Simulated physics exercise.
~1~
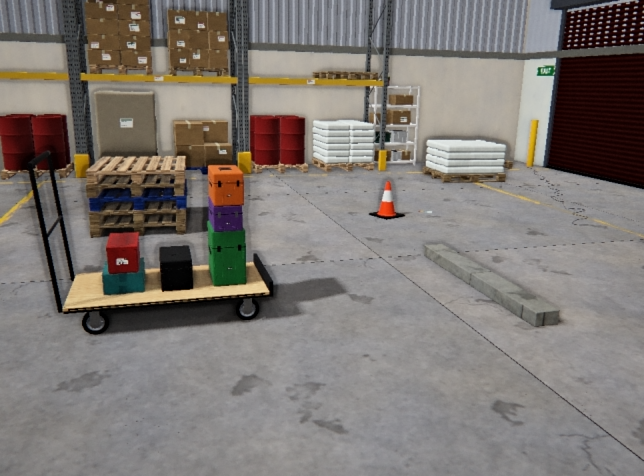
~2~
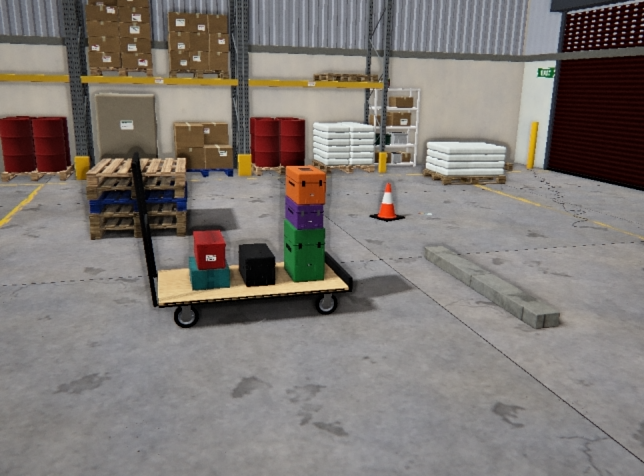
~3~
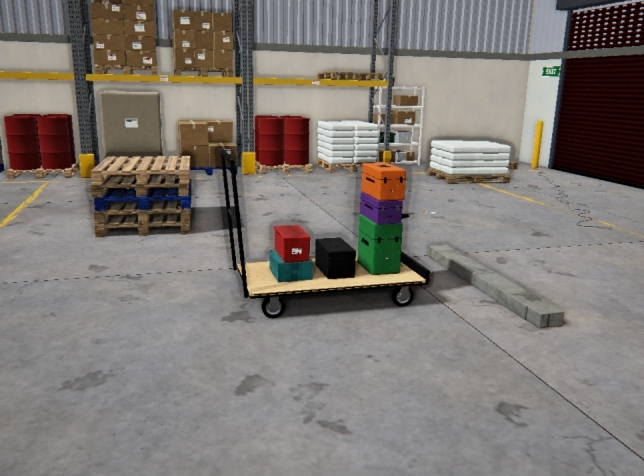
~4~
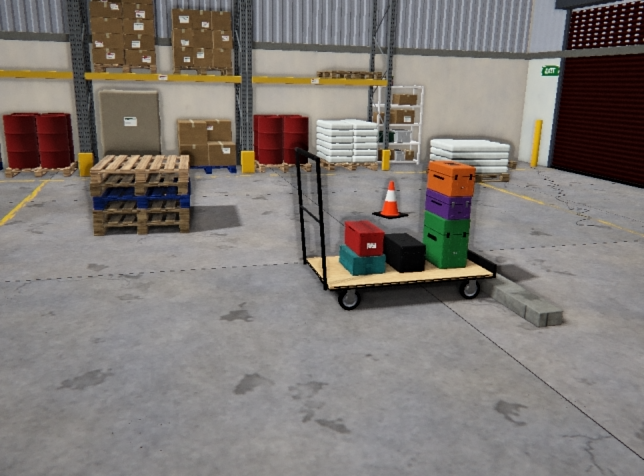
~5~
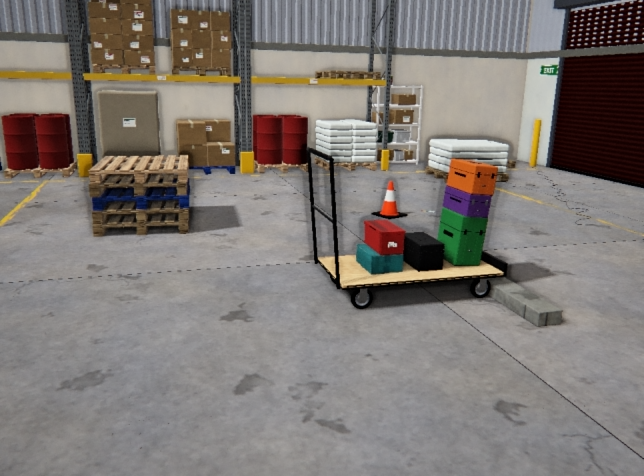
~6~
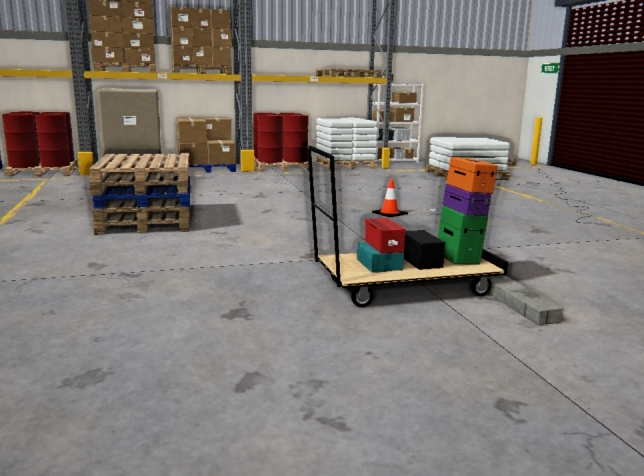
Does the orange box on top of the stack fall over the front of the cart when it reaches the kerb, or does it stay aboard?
The orange box stays aboard, still sitting on top of the purple and green ones after the cart stops at the kerb.
